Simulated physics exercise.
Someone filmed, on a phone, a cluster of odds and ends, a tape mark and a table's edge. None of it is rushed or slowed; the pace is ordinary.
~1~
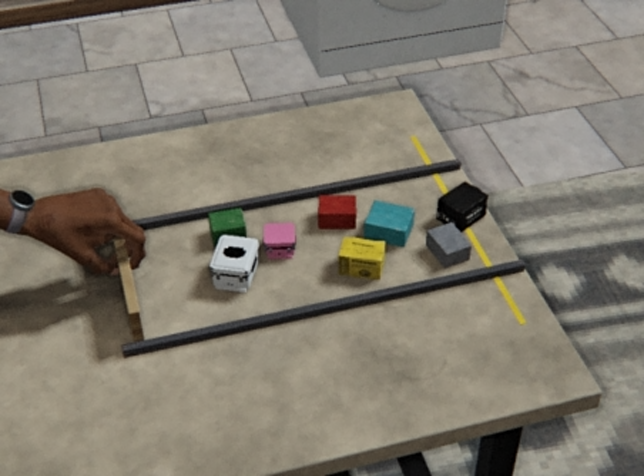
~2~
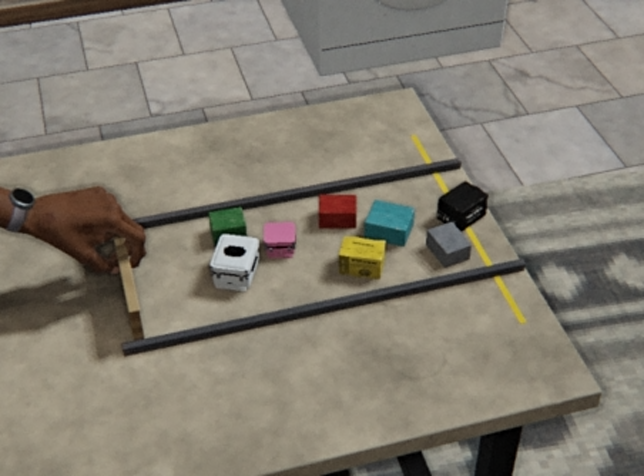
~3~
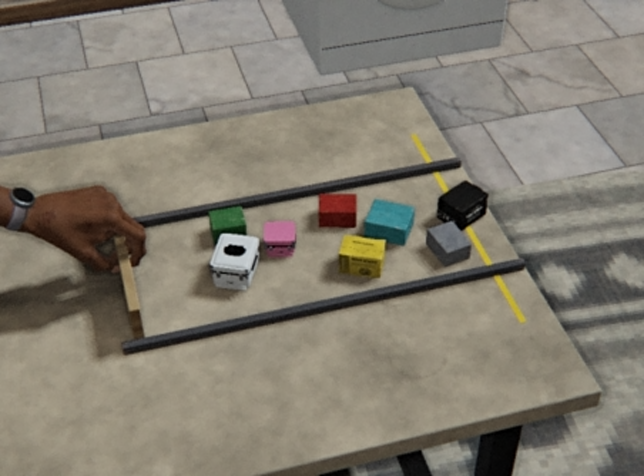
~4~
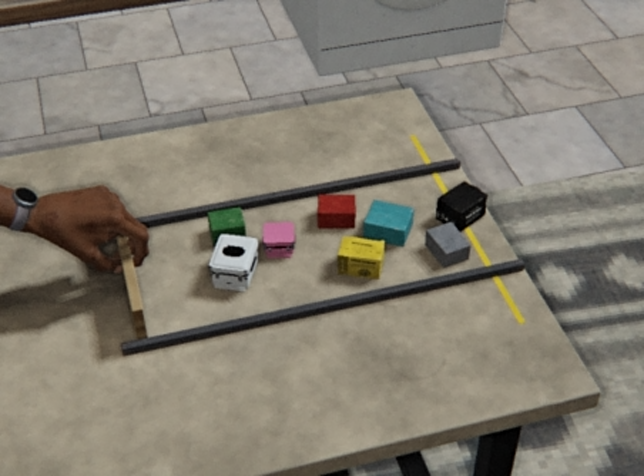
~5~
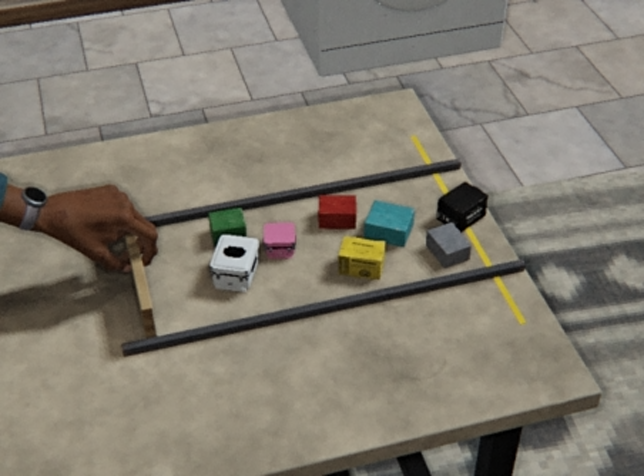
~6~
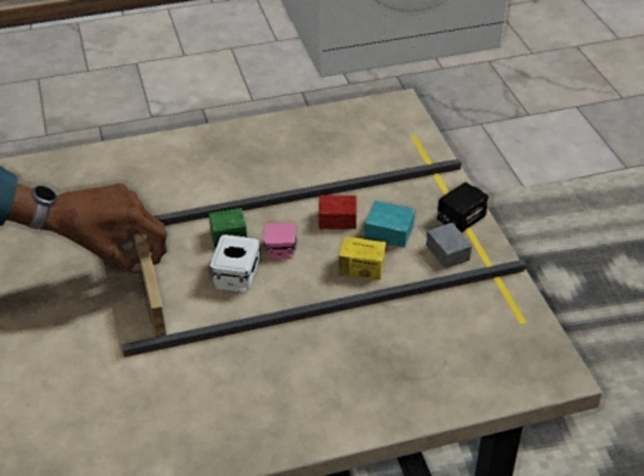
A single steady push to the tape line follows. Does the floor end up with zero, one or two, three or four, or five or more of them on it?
Missing from the table at the end: Five or more.
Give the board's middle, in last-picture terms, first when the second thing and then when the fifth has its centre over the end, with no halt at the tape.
About (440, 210), then about (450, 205).
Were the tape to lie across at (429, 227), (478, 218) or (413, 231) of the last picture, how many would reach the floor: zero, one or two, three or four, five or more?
In order, the falls would come to just one or two; 5 or more; 1 or 2.
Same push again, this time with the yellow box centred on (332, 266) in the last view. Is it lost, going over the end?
In the end the yellow box ends up on top.
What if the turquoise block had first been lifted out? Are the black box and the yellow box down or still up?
Looking at the two, the black box ends up below and the yellow box stays up top.
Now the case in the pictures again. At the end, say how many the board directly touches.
It is in contact with 3.
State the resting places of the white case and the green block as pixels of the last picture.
For the white case it's (483, 211), and for the green block it's (460, 180).
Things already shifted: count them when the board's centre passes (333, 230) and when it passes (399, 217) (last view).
6 and 8.
A little later, none off yet; black box at rest near (463, 207); grey block at rest near (449, 246); turquoise block at rest near (390, 224).
Next, none off yet; black box at rest near (463, 207); grey block shifted a little near (460, 249); turquoise block shifted about its own width near (427, 224).
When it is over, the number that fall off is five or more; down, pink case, red block, turquoise block, grey block and black box.
